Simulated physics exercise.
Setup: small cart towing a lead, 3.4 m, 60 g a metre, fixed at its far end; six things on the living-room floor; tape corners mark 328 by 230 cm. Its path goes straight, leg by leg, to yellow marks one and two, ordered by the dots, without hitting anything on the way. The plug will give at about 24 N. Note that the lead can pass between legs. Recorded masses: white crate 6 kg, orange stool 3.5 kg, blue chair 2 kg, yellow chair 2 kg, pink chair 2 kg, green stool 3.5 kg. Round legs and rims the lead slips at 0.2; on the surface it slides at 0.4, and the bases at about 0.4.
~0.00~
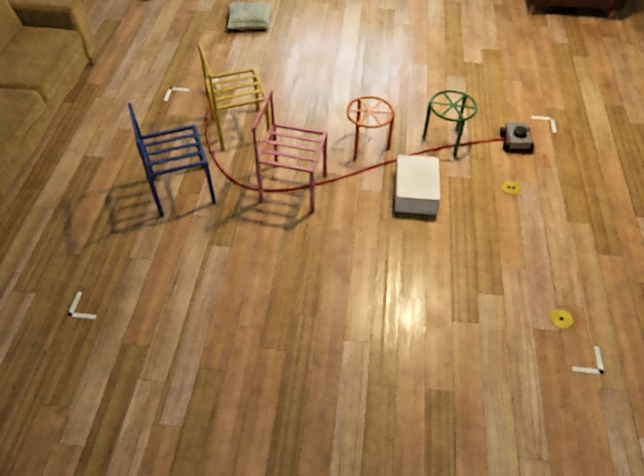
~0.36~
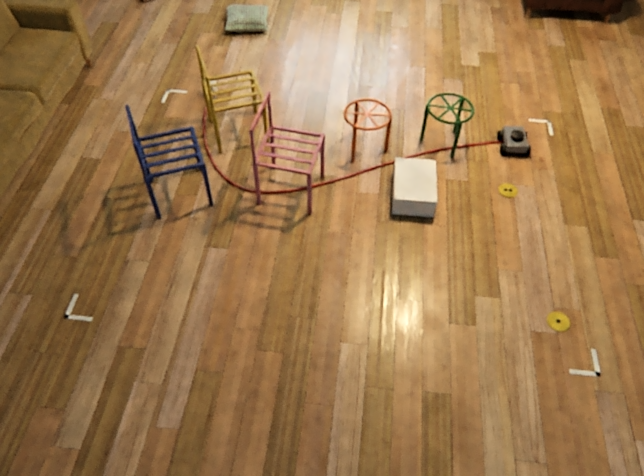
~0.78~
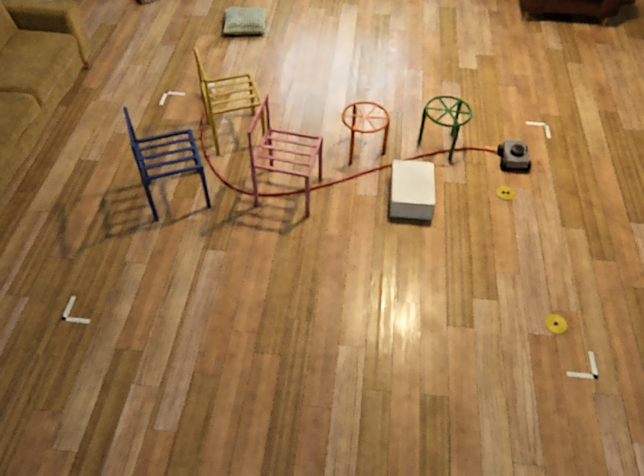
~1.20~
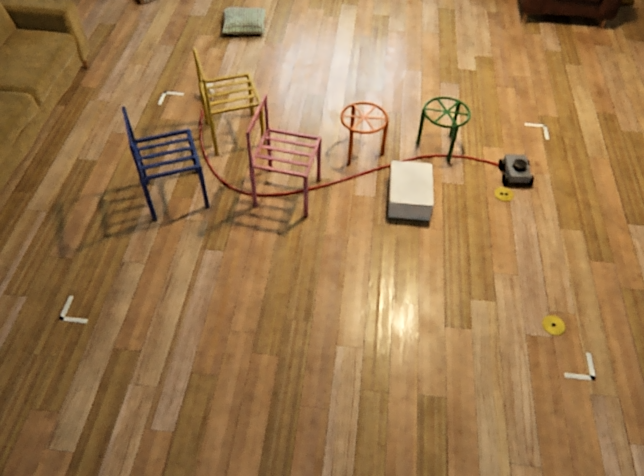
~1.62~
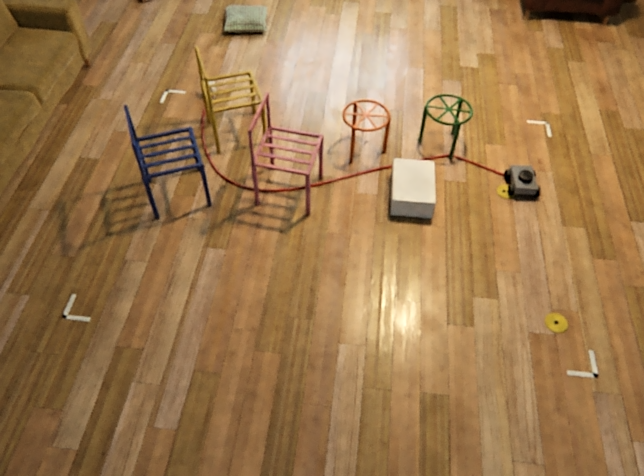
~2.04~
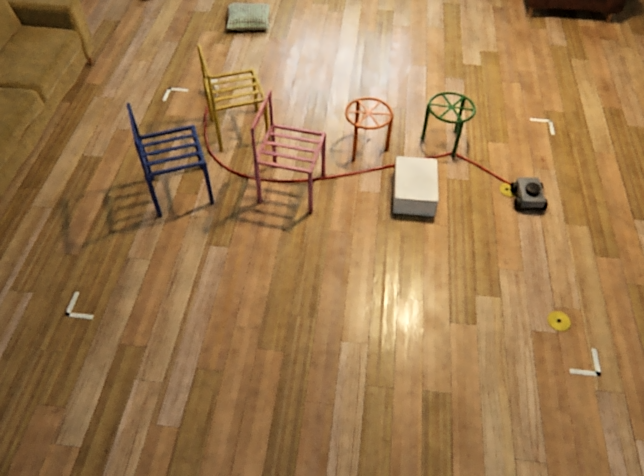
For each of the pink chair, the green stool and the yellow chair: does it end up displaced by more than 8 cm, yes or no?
Pink chair - yes, green stool - yes, yellow chair - yes.
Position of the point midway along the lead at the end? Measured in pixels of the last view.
Approximate pixel position: (380, 169).
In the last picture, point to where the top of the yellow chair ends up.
In the last view, the top sits at about (263, 74).
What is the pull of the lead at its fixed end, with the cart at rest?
It ends up near 0 N.
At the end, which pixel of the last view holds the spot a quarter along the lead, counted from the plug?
You'll find it somewhere near (274, 146) in the final picture.
After 3.7 s, cart at (537, 251), 6 N at the fixed end; green stool 10 cm off its start, yellow chair 8 cm off its start.
After 5.3 s, cart at (552, 307), 10 N at the fixed end; yellow chair 27 cm off its start, green stool 27 cm off its start, pink chair 17 cm off its start.
After 6.9 s, cart at (529, 240), lead slack at the fixed end; yellow chair 27 cm off its start at (264, 74), green stool 27 cm off its start at (446, 129), pink chair 17 cm off its start at (302, 131).
After 8.6 s, cart at (510, 189), lead slack at the fixed end; yellow chair 27 cm off its start, green stool 27 cm off its start, pink chair 17 cm off its start.
After 9.0 s, cart at (510, 189), lead slack at the fixed end; yellow chair 27 cm off its start at (263, 74), green stool 27 cm off its start at (446, 129), pink chair 17 cm off its start at (302, 131).
